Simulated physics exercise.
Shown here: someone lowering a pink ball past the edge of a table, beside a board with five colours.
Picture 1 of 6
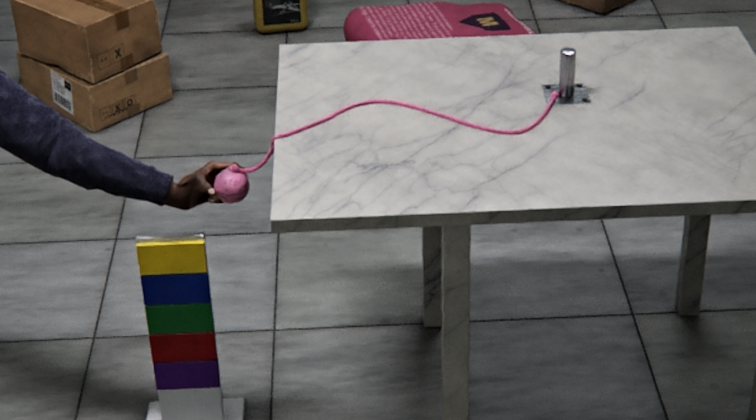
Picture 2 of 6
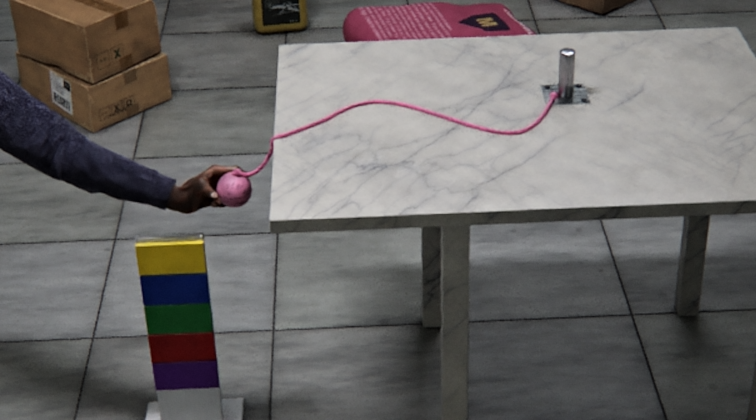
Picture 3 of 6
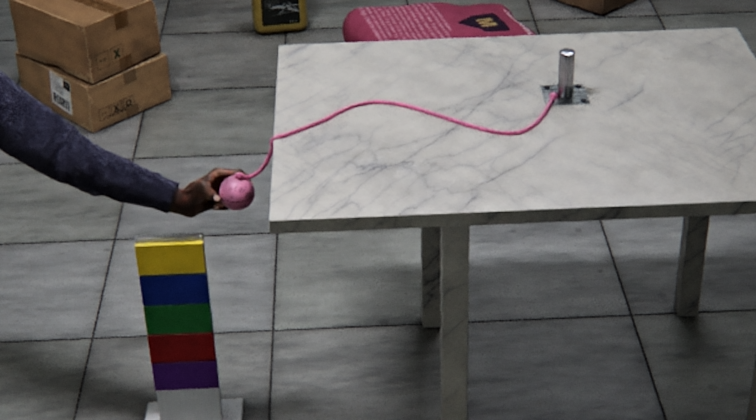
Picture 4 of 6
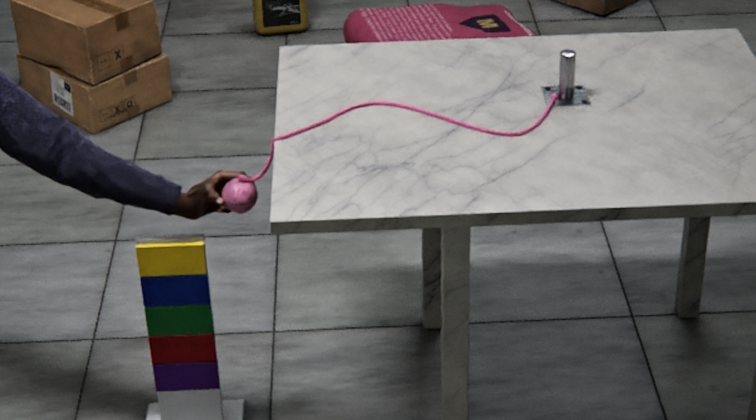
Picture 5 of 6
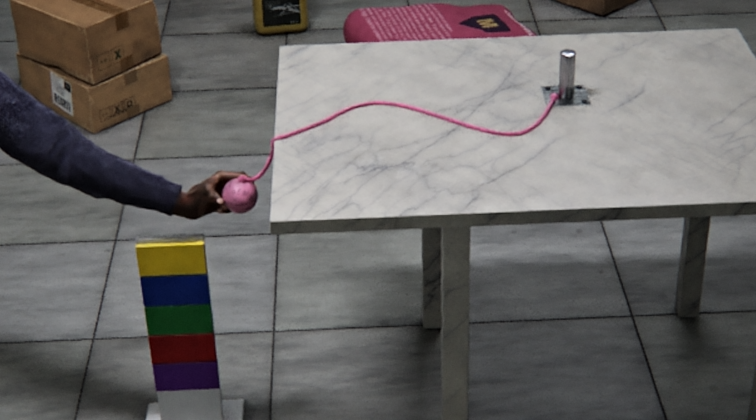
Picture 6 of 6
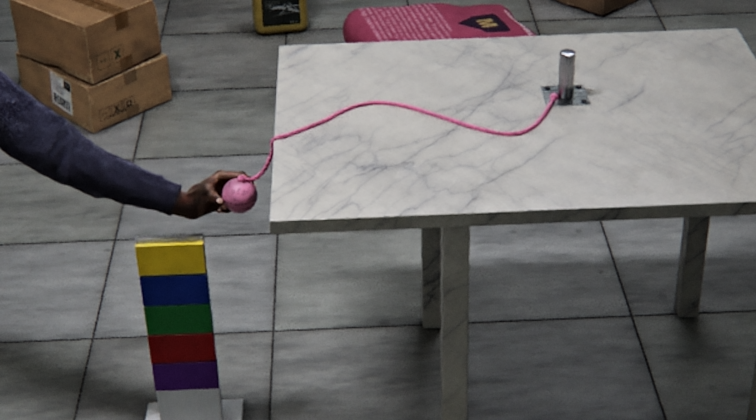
At first, a hand holds a pink ball beside a marble-patterned table, above and to the right of a board with five colours, while a pink cord curves across the tabletop to a metal post. The hand shifts the ball slightly right and down, then keeps it nearly still.
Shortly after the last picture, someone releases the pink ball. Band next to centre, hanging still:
Blue.
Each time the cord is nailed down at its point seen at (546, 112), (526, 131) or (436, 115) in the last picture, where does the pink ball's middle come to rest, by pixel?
Taking the tries in turn: (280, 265), (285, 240) and (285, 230).
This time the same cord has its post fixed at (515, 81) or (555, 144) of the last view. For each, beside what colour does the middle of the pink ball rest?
Going case by case, it's green and then green.
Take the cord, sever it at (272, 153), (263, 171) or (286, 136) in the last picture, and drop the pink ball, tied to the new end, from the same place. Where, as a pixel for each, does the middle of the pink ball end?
Try 1: (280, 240); try 2: (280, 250); try 3: (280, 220).
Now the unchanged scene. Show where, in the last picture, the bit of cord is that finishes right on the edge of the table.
It sits at about (343, 112).
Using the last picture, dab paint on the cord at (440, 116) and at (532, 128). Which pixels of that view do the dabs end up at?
First point (385, 120), second point (486, 105).
A little later, ball near (249, 271); level with blue.
Next, ball near (304, 266); level with blue.
Later still, ball near (271, 280); level with blue.
When it is over, ball near (280, 279); level with blue. At blue.
